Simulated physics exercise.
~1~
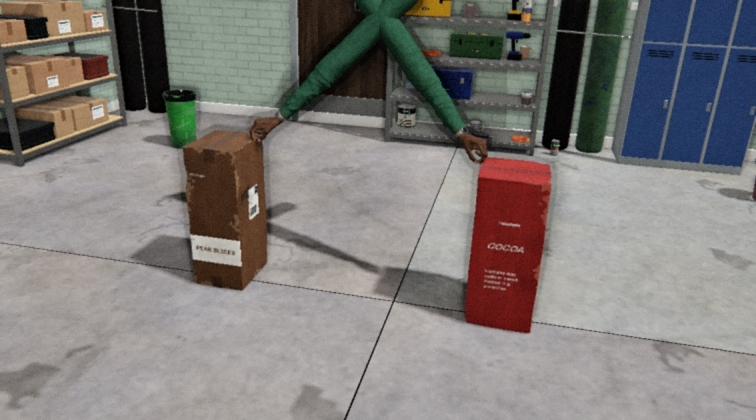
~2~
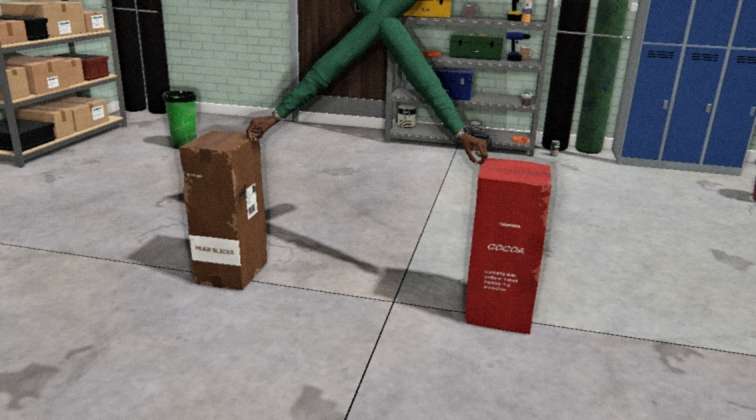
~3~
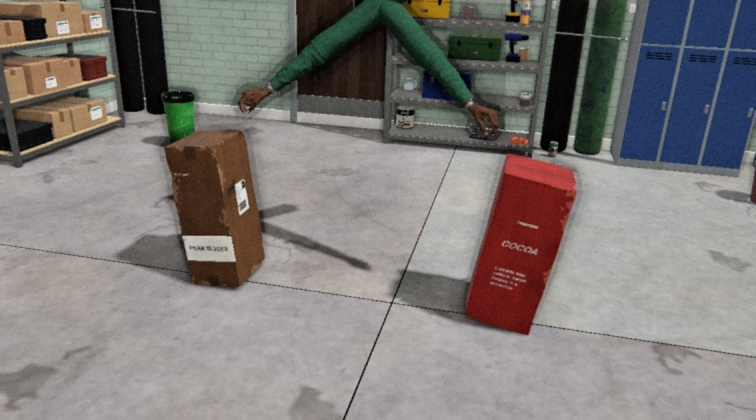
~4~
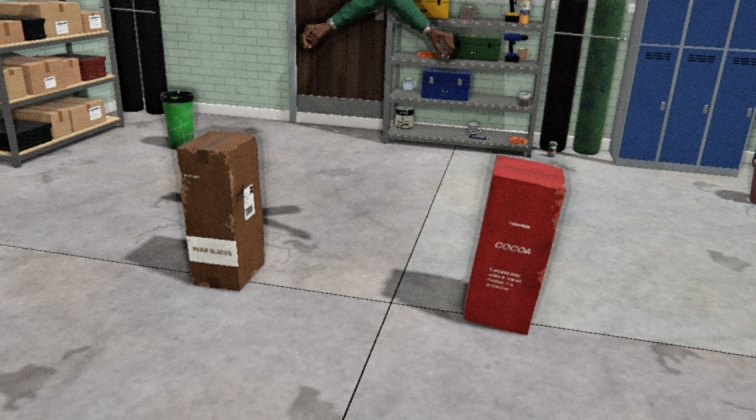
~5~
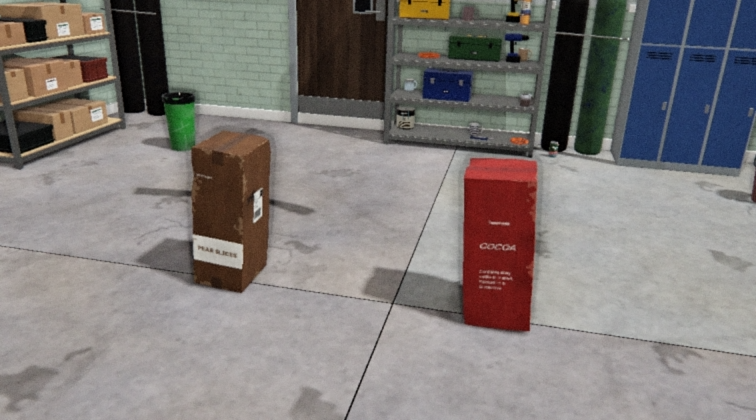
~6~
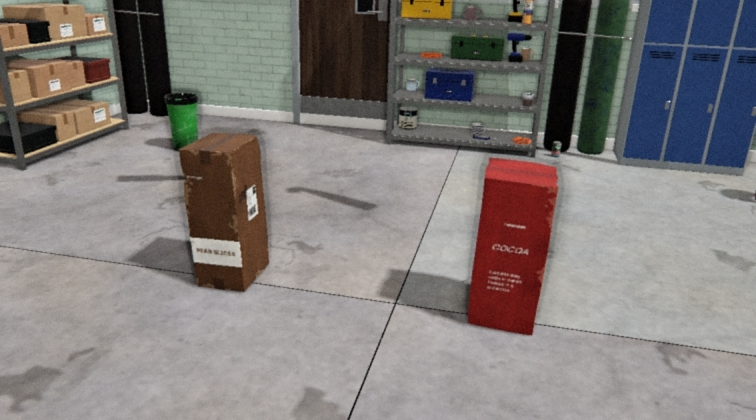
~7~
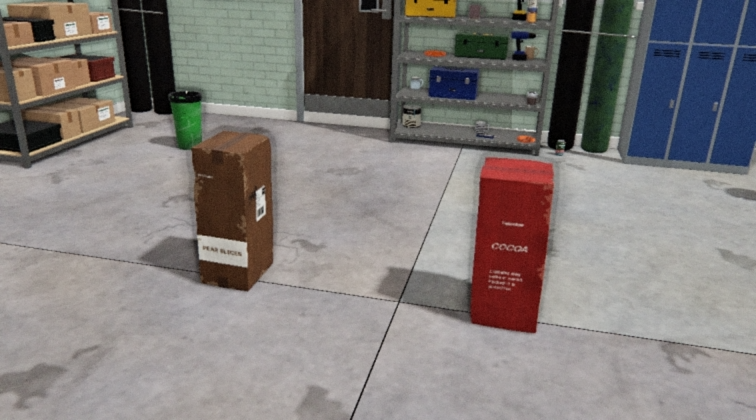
A brown parcel and a tall red box rocked on a garage floor after two hands in green sleeves nudged their tops and drew back out of view; both wobbled slightly, then settled upright where they had stood.
